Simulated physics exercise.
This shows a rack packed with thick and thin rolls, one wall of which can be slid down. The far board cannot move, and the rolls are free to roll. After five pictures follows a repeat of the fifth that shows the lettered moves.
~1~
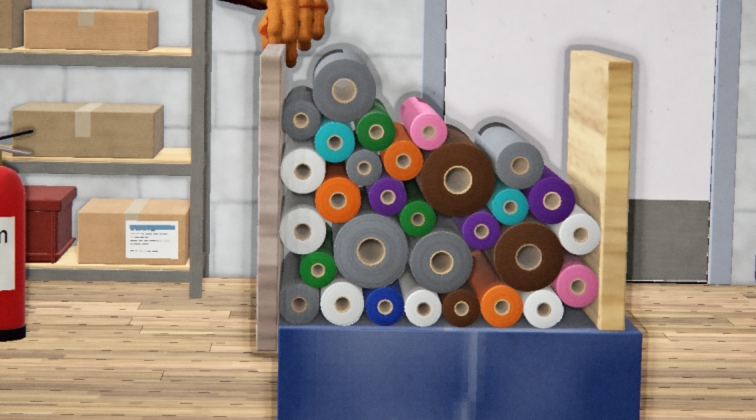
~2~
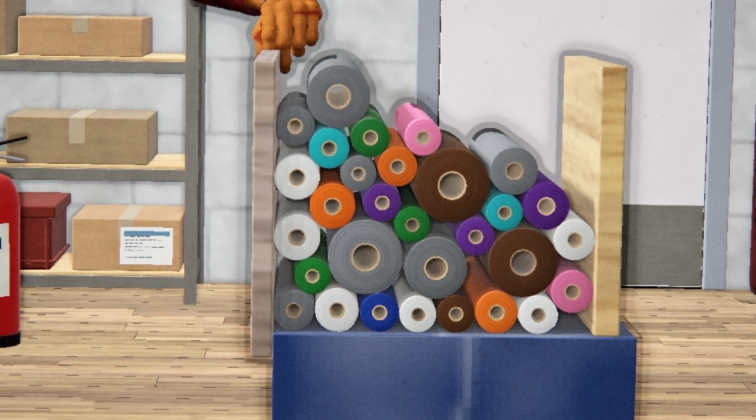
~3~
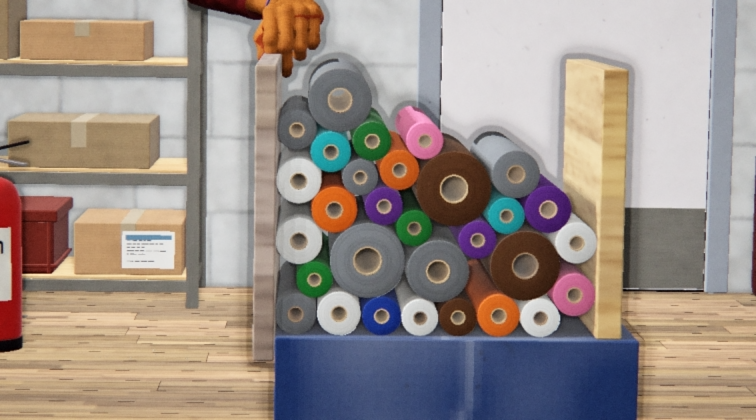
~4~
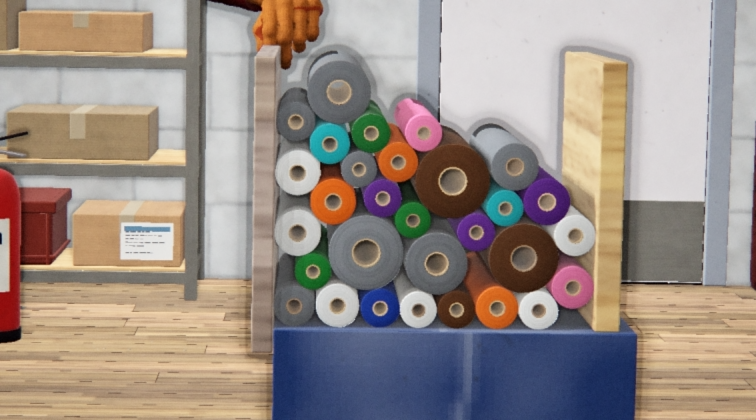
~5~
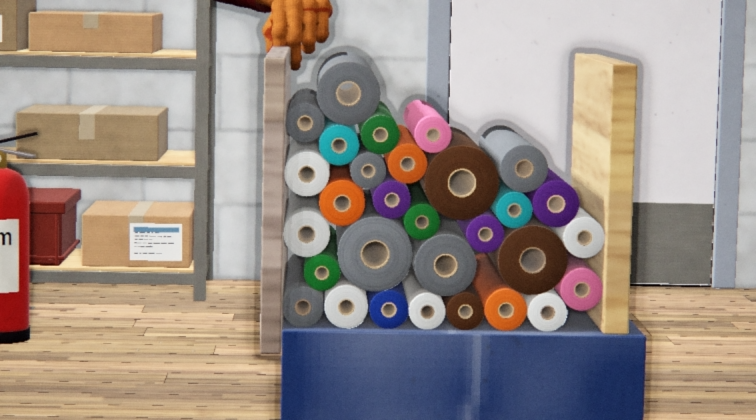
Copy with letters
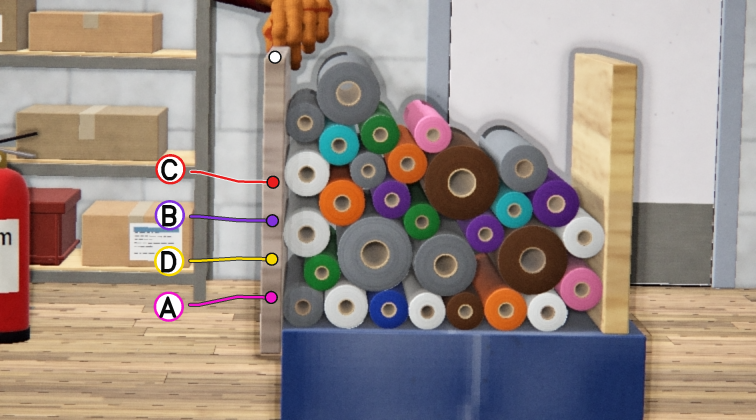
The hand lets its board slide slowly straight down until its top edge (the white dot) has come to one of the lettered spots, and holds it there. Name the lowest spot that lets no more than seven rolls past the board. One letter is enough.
D is the limit.
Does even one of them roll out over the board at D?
Yes, at D.
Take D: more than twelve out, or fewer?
Fewer than twelve.
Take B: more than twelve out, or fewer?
It loses fewer than twelve.
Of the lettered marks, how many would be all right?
The number is three.
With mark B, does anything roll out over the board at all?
Yes, at B.
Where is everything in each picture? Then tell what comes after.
In the first picture, a green roll (418, 219); a grey roll (364, 168); a grey roll (520, 166).
In the second picture, a grey roll (514, 171); side board (267, 190).
In the third picture, a grey roll (295, 314); an orange roll (499, 316).
In the fourth picture, a white roll (297, 233); a green roll (413, 220).
In the fifth picture, a grey roll (368, 171); a grey roll (524, 169); side board (277, 187).
On the marked copy, A at (271, 298); B at (272, 221); C at (273, 182); D at (272, 259); the white dot at (275, 57).
Taking D. A third of the way, top of the board (285, 145).
Two thirds of the way, top of the board (283, 243).
When it is over, top of the board (283, 258), about four out over the board.
As for the rest, A eight out over the board; B about four out over the board; C two out over the board.
